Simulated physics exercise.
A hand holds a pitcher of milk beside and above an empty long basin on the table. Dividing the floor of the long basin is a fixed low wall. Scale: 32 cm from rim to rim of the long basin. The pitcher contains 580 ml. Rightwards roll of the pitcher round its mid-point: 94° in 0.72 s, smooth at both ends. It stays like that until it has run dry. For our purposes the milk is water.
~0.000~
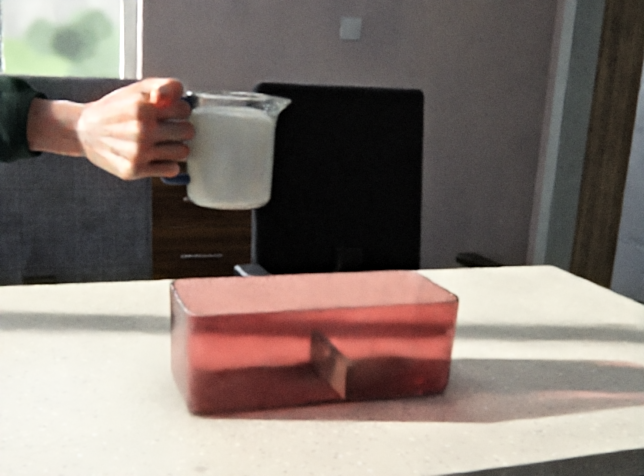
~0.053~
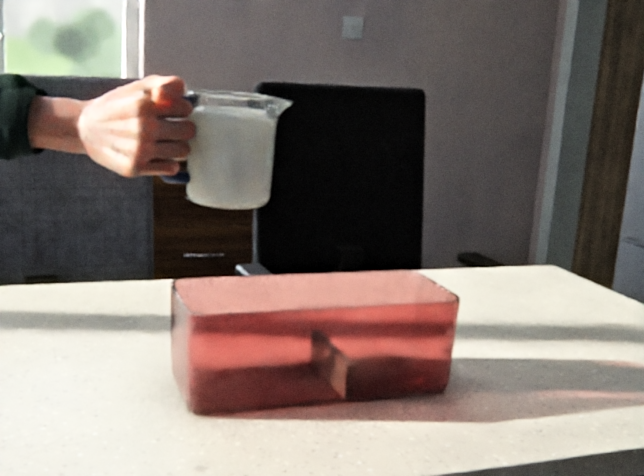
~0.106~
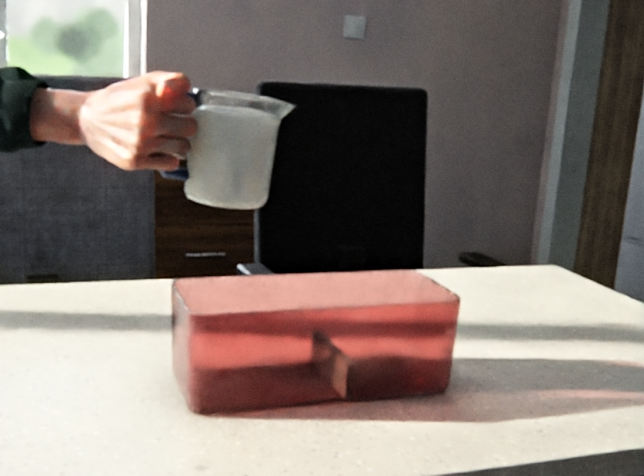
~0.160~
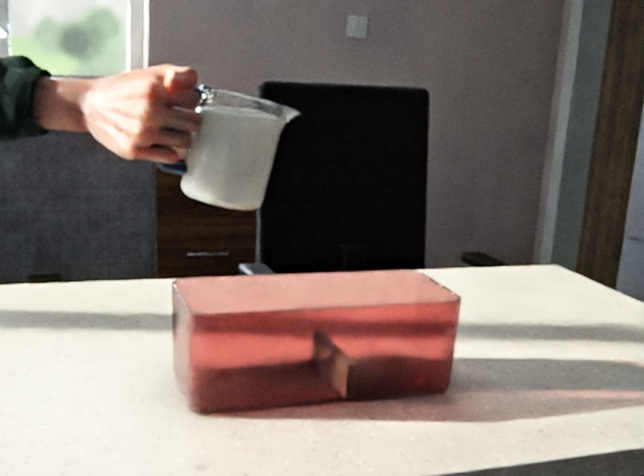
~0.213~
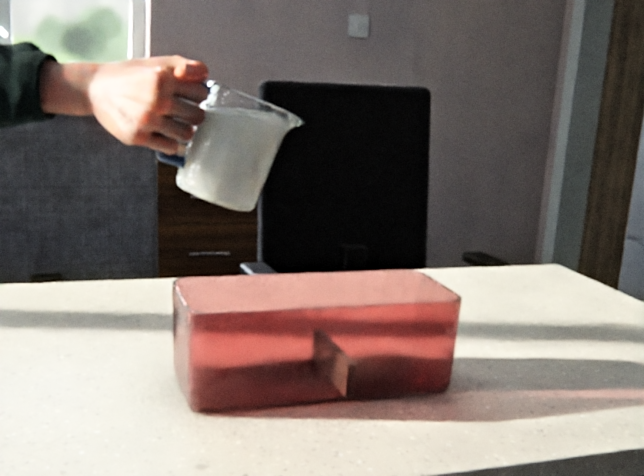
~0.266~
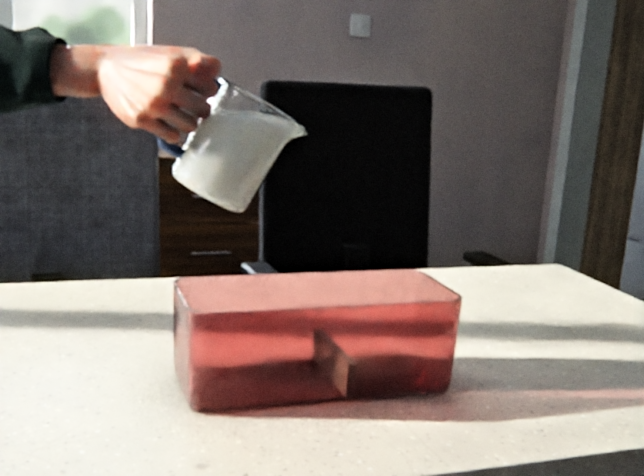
On a pale table in a room with a dark chair behind, a hand holds a clear pitcher of milky liquid above a long reddish basin. The pitcher starts upright, then the hand gradually rolls it rightwards until it leans clearly, the liquid shifting inside while the basin stays still.
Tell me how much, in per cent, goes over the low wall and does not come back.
I would say about 76 per cent.
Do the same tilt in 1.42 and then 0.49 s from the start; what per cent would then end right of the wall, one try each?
Around 70 per cent first, around 75 per cent next.
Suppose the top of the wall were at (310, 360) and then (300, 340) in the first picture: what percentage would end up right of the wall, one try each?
Roughly 85 per cent, then 90 per cent.
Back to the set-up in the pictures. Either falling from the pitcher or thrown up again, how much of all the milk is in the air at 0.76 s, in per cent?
Roughly 24 %.
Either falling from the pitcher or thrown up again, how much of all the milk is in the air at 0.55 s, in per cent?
Estimate: Some 22 % of the total.
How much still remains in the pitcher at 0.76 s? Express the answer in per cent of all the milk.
About 28 per cent.
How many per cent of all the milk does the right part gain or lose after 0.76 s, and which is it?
The right part gains close to 32 per cent.
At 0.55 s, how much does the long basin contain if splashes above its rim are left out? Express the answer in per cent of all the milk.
Around 9%.
After 0.55 s the tilt is 82° and 69 per cent is still to pour, 1 is left of the wall and 8 right of it.
After 0.76 s the tilt is 94° and 28 per cent is still to pour, 6 is left of the wall and 43 right of it.
After 0.98 s the tilt is 94° and 10 per cent is still to pour, 9 is left of the wall and 74 right of it.
After 1.22 s the tilt is 94° and 3 per cent is still to pour, 18 is left of the wall and 76 right of it.
In the end 22 per cent lies left of the wall, 76 right of it and 1 outside.
